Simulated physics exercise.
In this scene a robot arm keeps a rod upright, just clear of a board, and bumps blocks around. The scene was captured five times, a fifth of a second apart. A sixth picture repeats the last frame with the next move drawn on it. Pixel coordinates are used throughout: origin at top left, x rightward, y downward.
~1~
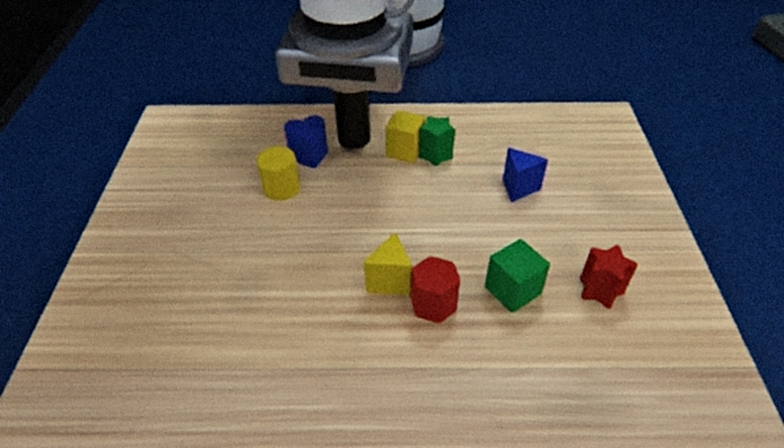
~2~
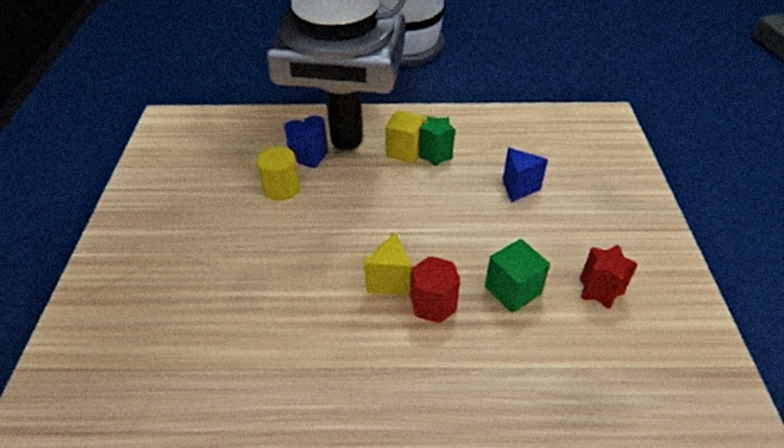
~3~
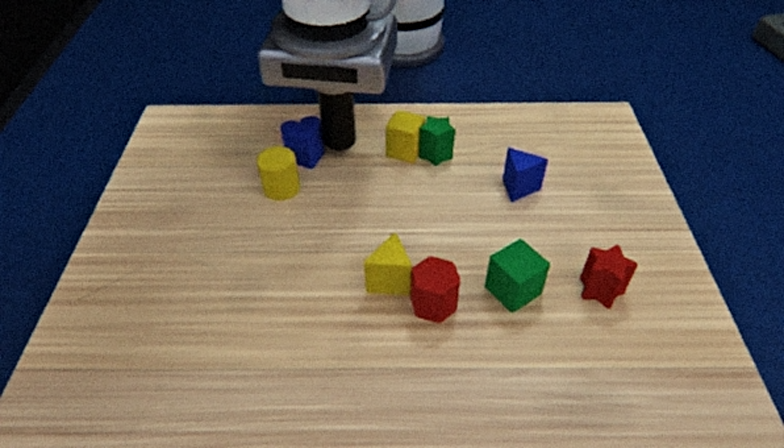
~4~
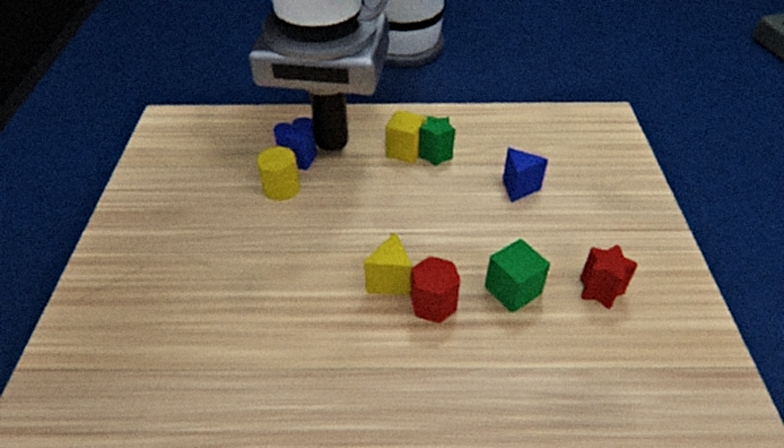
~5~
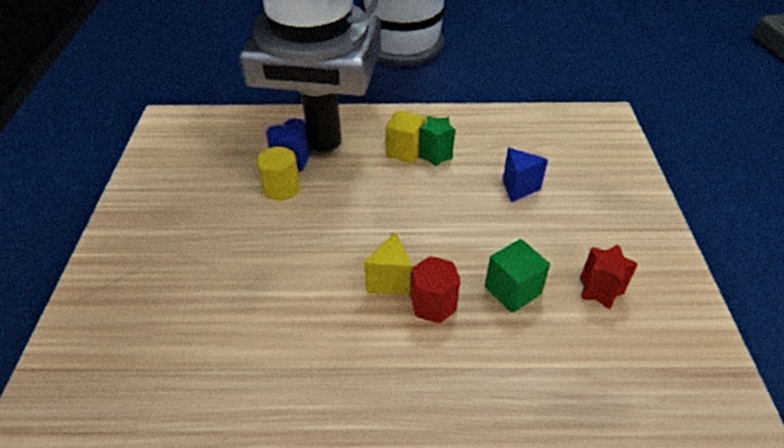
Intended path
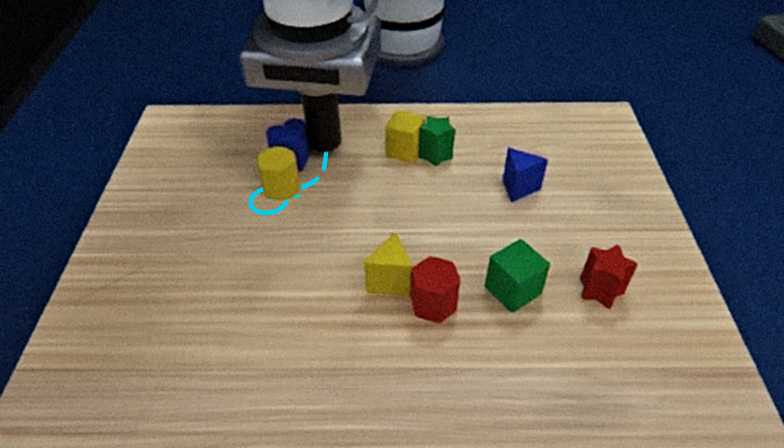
A robot arm with a black rod reaches over the far edge of a pale wooden board on a blue surface, seen from above and in front by a still camera. A yellow cylinder and blue heart-shaped block sit at left, with yellow, green, blue and red blocks elsewhere. The rod slides slowly left, nudging the blue block slightly left toward the viewer, while the others stay put.
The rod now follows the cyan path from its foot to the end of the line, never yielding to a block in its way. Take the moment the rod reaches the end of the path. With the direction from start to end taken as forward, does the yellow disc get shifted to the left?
My answer is no.
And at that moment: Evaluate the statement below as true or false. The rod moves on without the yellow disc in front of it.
That statement is not accurate.
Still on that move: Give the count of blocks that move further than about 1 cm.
I'd say one block gets moved.
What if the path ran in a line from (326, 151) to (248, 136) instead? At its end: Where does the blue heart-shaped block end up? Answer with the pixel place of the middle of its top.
Its top face will be centred at roughly (263, 131).
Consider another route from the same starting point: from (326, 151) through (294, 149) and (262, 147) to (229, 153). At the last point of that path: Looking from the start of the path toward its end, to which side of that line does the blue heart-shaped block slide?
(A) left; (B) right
Choice A: Left.
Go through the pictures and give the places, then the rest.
In the first frame, tip of the rod at (354, 140), middles of tops, yellow disc at (276, 158), blue heart-shaped block at (305, 126).
In the second frame, rod at (347, 141), nothing pushed.
In the third frame, rod at (340, 141), blue heart-shaped block at (302, 127).
In the fourth frame, rod at (333, 142), blue heart-shaped block at (295, 128).
In the fifth frame, rod at (325, 143), yellow disc at (276, 158), blue heart-shaped block at (287, 130).
The line goes from (326, 151) by way of (323, 172) and (300, 188) to (269, 200).
The first path, step by step. One third of the way, rod at (321, 164); nothing pushed yet.
Two thirds of the way, rod at (298, 180); yellow disc at (257, 164).
At the end, rod at (267, 192); yellow disc at (223, 171); blue heart-shaped block unmoved.
